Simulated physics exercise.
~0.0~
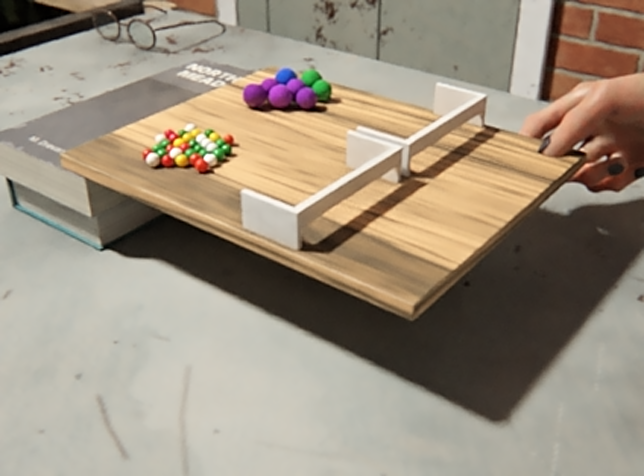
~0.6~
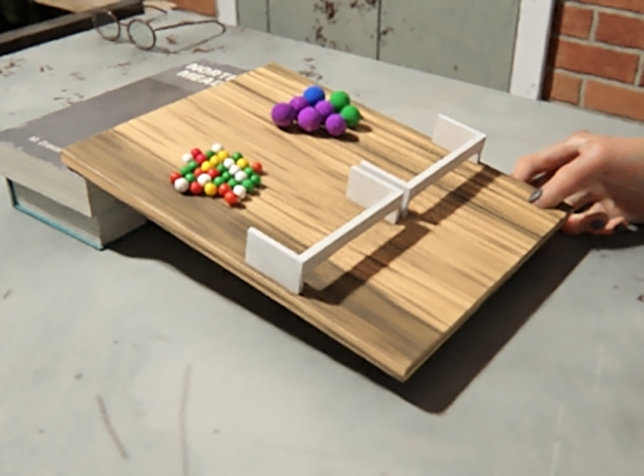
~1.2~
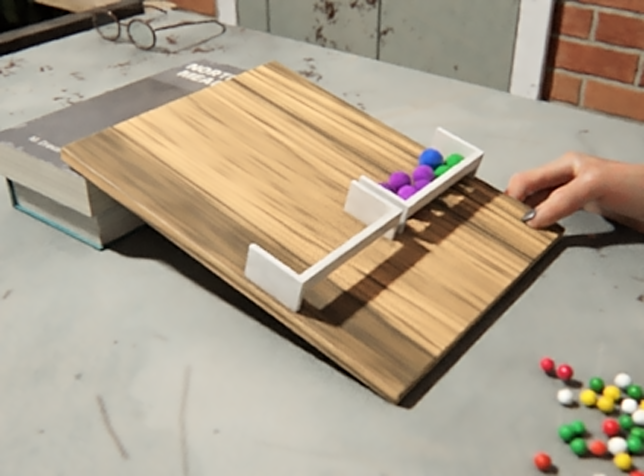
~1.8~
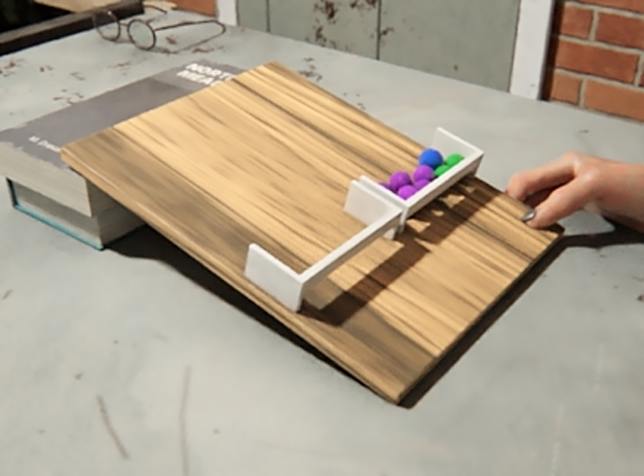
The clip shows a hand lowering the free end of a wooden board propped on a book until it slopes; small multicoloured balls roll under one white bar and off across the table out of view, while larger purple, blue and green balls stay gathered behind the other bar.
